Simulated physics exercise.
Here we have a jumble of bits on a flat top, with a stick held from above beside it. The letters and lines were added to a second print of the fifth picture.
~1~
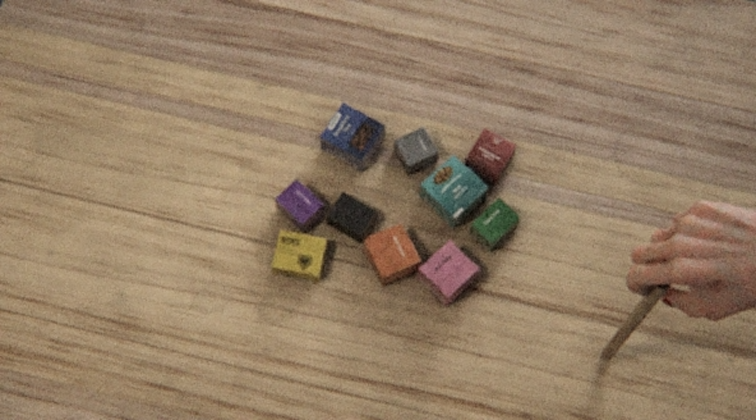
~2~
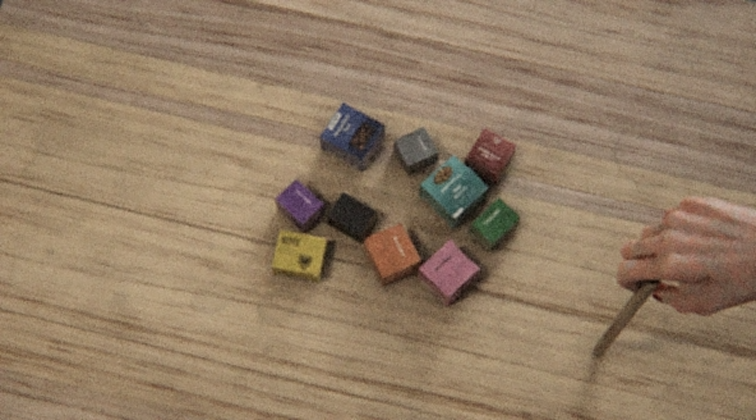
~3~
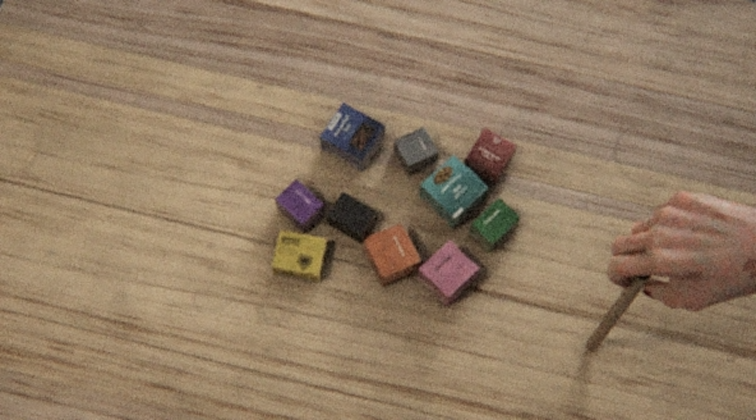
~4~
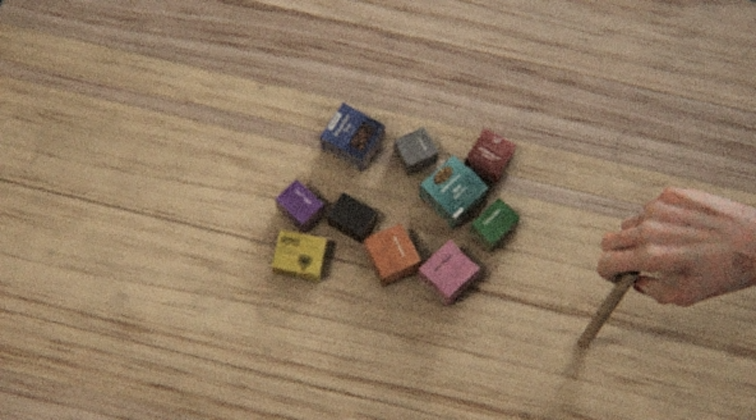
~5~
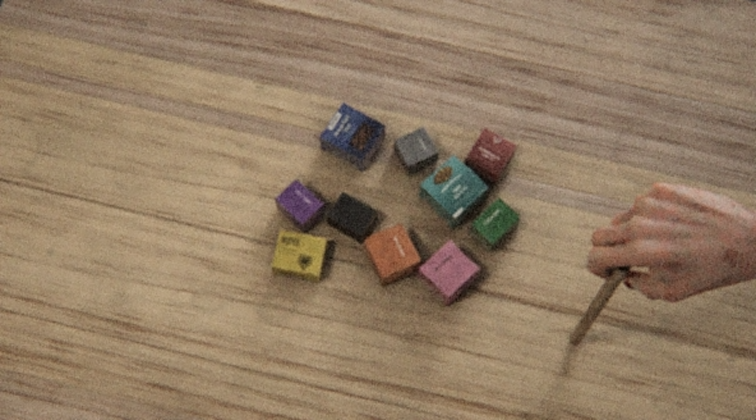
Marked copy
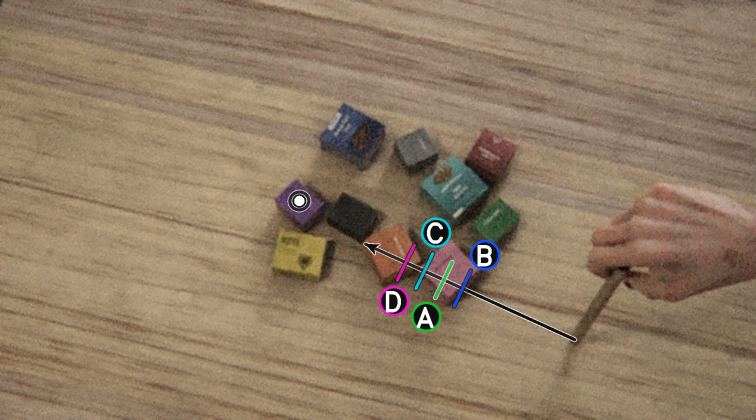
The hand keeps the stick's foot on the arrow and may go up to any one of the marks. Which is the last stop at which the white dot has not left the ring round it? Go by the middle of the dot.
No farther than A.
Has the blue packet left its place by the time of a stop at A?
No.
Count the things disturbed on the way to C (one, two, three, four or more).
Four or more.
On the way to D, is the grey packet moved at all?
By then, no.
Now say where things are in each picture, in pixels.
The first frame shows blue packet (353, 137); turquoise box (453, 191); purple box (300, 206).
The second frame shows purple box (300, 206); orange box (392, 255).
The third frame shows black block (352, 217); pink packet (448, 273).
The fourth frame shows grey packet (416, 152); yellow box (300, 256).
The fifth frame shows green packet (495, 225); red packet (490, 156); blue packet (353, 137).
On the marked copy, A at (444, 280); B at (463, 288); C at (424, 271); D at (406, 262); the arrow from (575, 340) to (365, 244); the white dot at (299, 201).
Following A. Soon after the start, foot of the stick (527, 318).
Later, foot of the stick (479, 296).
In the end, foot of the stick (443, 280); pink packet (421, 260); orange box (373, 247); the dot is still in its ring.
As for the rest, B keeps the dot in but is short; C shifts the dotted thing to (283, 199); D shifts the dotted thing to (278, 195).
